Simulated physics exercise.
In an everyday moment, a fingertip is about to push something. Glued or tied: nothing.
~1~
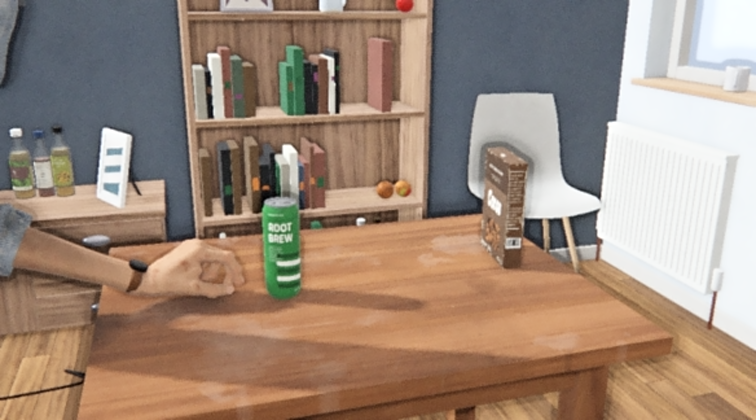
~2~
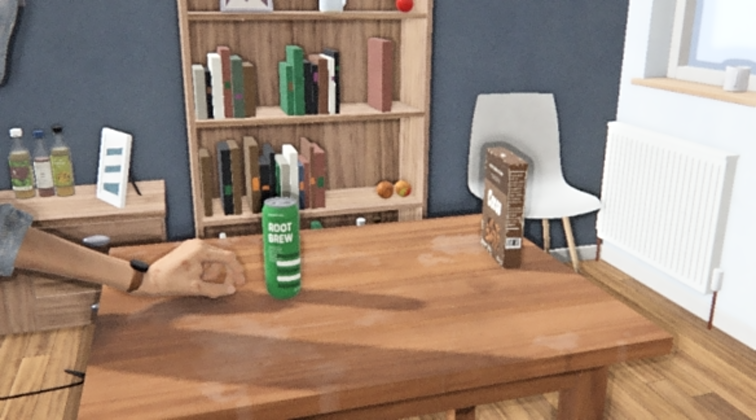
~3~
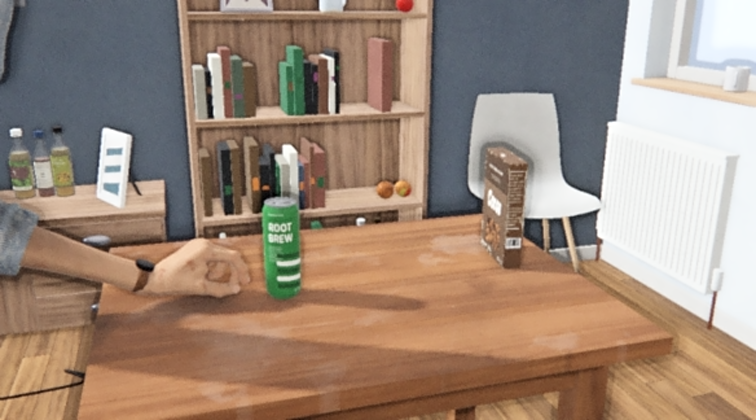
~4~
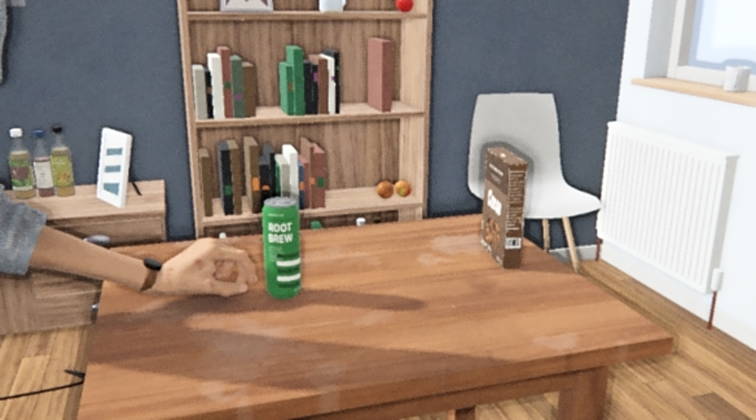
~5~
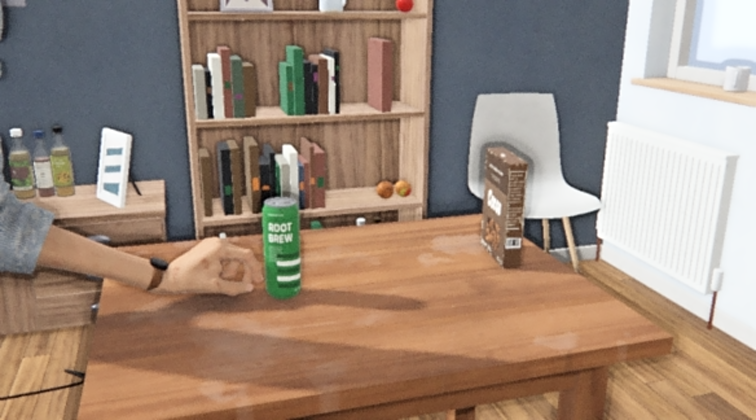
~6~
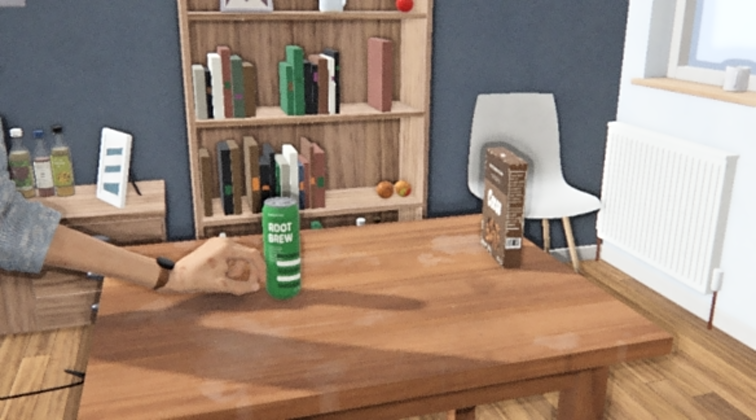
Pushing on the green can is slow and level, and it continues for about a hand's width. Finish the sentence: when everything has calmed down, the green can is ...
When everything has calmed down, the green can is upright.
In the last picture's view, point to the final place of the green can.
Roughly (351, 242).
Then, 0.50 s past the last view, green can displaced about its own width near (309, 246).
Then, 0.90 s past the last view, green can displaced about its own width near (332, 244).
Finally, moved from the start, green can. Final places as the last picture's camera would see them, green can near (351, 242).
